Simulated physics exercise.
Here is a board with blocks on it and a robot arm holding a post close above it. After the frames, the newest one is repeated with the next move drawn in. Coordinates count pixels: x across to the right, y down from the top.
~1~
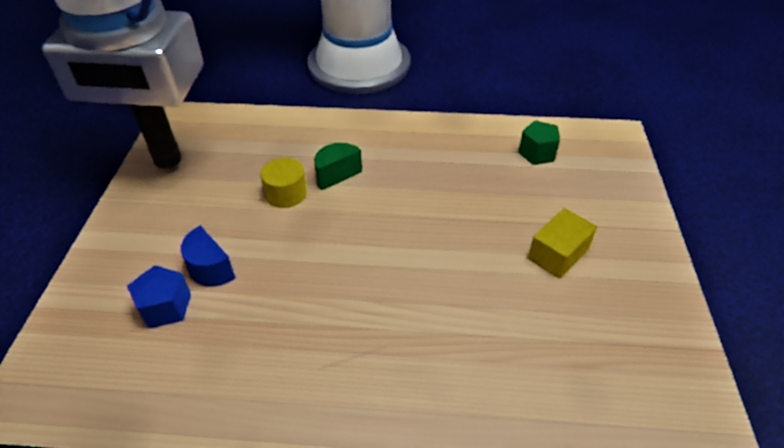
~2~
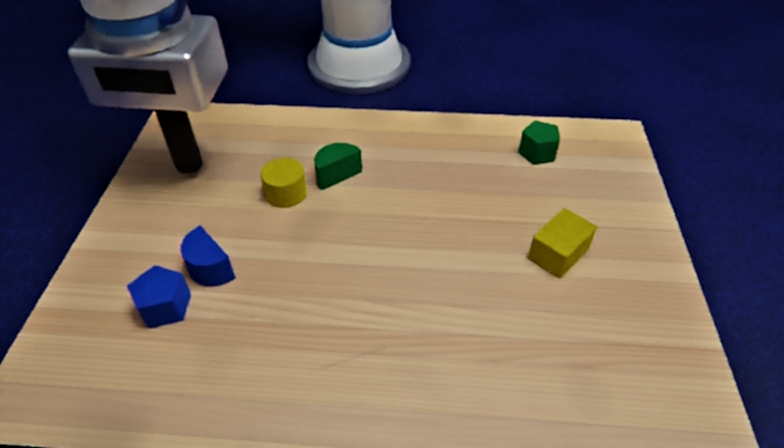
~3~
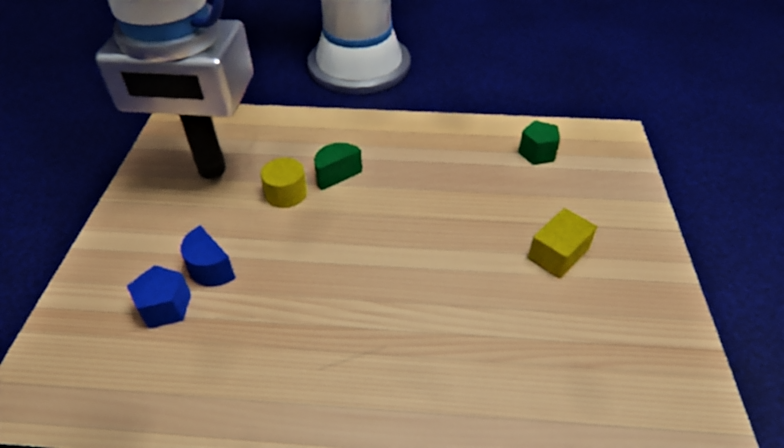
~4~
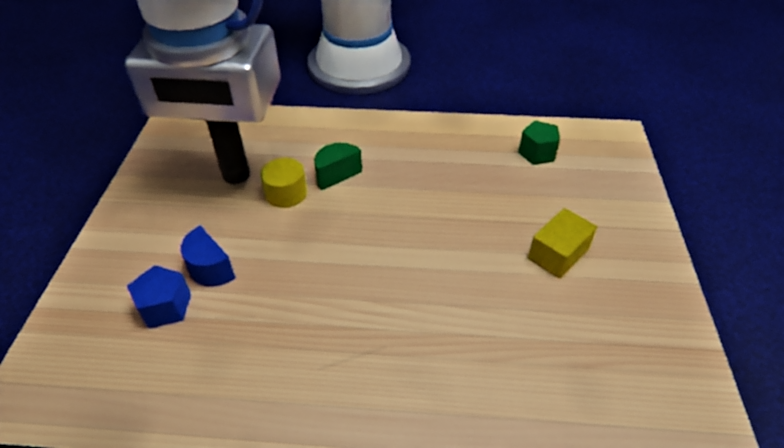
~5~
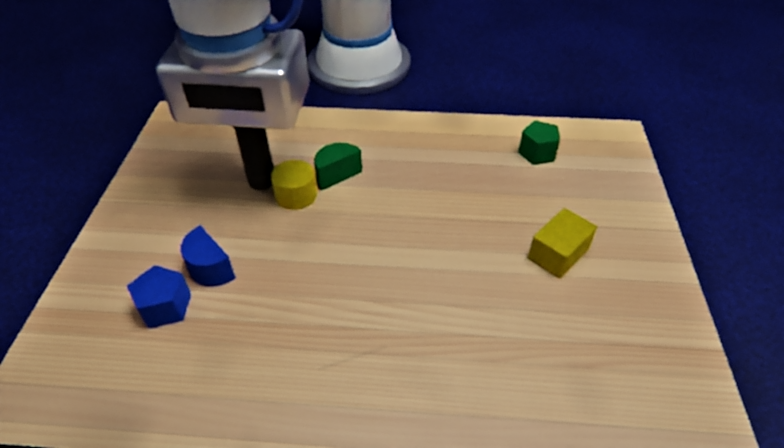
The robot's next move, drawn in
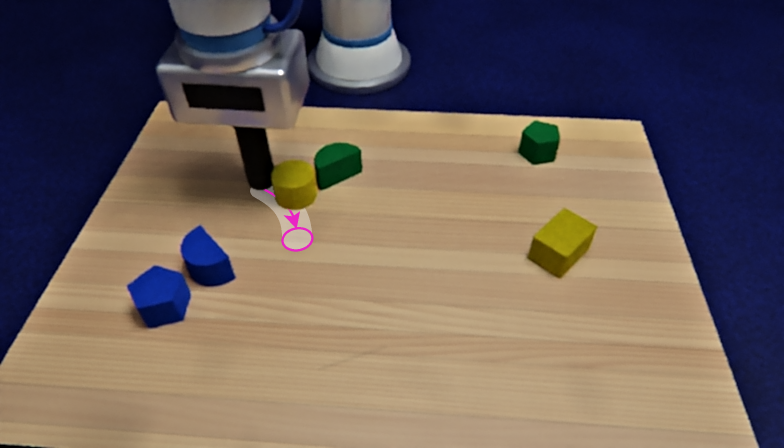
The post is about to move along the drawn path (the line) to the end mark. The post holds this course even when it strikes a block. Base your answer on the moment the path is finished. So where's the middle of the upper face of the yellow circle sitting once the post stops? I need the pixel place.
So, by the moment the path ends, you'll find the top centre of the yellow circle at (326, 186).
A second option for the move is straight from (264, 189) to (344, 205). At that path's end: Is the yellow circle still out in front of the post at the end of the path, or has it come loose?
Expect to find it ahead of the post.
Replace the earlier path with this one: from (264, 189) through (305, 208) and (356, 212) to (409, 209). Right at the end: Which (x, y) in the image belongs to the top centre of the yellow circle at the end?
At the end it should sit near (440, 174).
Drawn move, from (264, 189) via (282, 202) and (294, 218), ending at (297, 239).
On the path given first. Halfway along, post at (288, 203); yellow circle at (323, 184); green D-shaped block at (340, 153), turned 25° anticlockwise.
At the end, post at (296, 232); blue D-shaped block still; yellow circle at (326, 186); green D-shaped block at (340, 153), turned 25° anticlockwise.
